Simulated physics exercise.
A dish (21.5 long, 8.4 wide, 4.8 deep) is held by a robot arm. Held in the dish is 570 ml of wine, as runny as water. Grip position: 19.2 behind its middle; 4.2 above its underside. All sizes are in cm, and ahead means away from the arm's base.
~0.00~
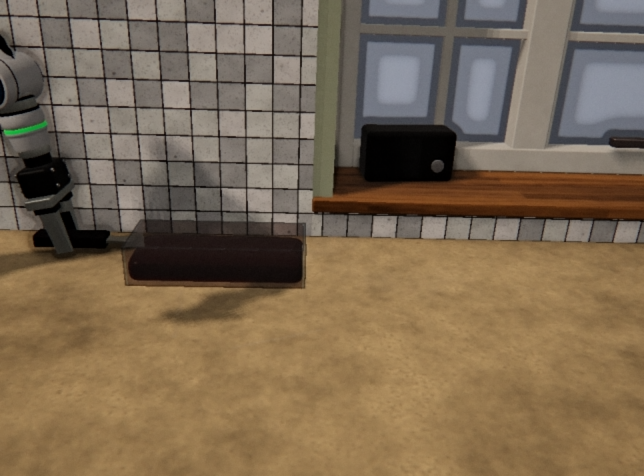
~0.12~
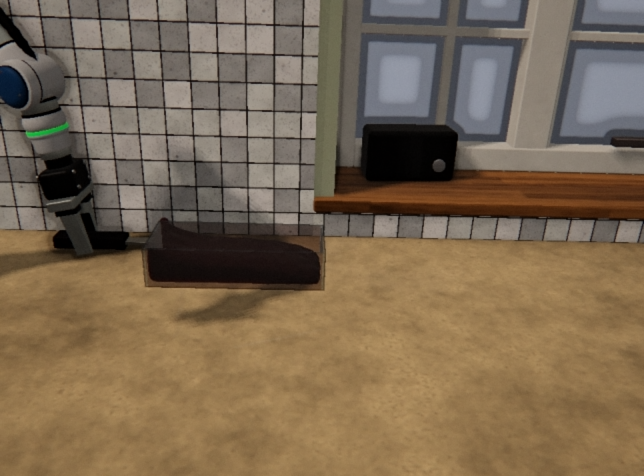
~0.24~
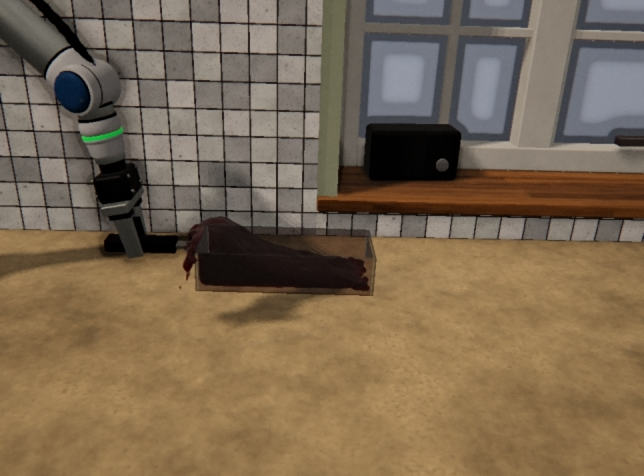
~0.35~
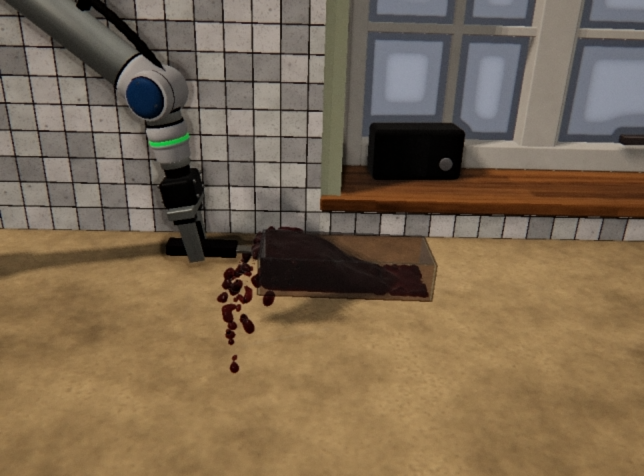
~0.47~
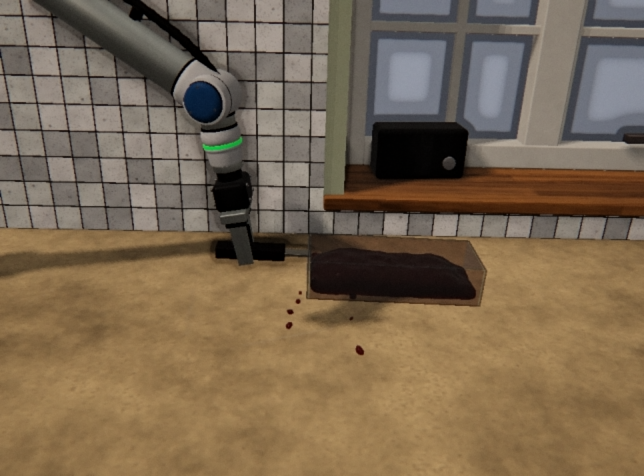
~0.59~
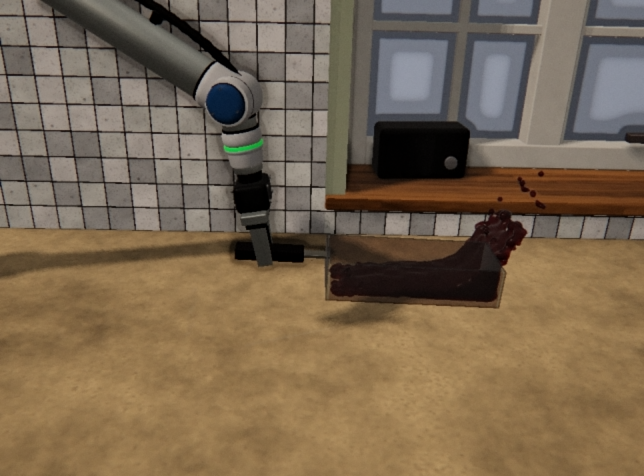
The footage shows a robot arm moving a clear dish of dark red liquid rightward above a speckled surface; the liquid surges left and spills over that side, then sloshes right and splashes up over the far end.
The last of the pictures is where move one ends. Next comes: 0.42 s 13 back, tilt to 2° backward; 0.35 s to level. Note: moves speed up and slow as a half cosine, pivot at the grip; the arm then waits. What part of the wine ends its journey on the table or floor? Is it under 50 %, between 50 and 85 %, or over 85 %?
Between 50 and 85 %.
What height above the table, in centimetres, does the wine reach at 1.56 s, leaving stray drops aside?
It gets up to close to 15 centimetres, I'd say.
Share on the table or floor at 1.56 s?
I'd say close to 60 in a hundred.
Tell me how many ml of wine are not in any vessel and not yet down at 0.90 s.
Reading: Near 70 ml.
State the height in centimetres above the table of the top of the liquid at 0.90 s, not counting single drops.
Height: Close to 15 cm.
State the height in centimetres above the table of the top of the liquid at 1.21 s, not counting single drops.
Leaving out stray drops, the liquid gets up to around 24 cm.
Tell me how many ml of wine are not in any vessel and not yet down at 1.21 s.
Around 30 ml at that moment.
After 0.90 s, tilted 1° backward, liquid up to 19 above the table; 265 ml in the dish, 230 ml on the table or floor, 70 ml in the air or running down outside.
After 1.21 s, level, liquid up to 27 above the table; 305 ml on the table or floor, 240 ml in the dish, 30 ml in the air or running down outside.
After 1.56 s, level, liquid up to 15 above the table; 330 ml on the table or floor, 240 ml in the dish.
After 2.36 s, level, liquid up to 13 above the table; 330 ml on the table or floor, 240 ml in the dish.
In the end, 330 ml on the table or floor, 240 ml in the dish. That is 58 % on the table or floor.
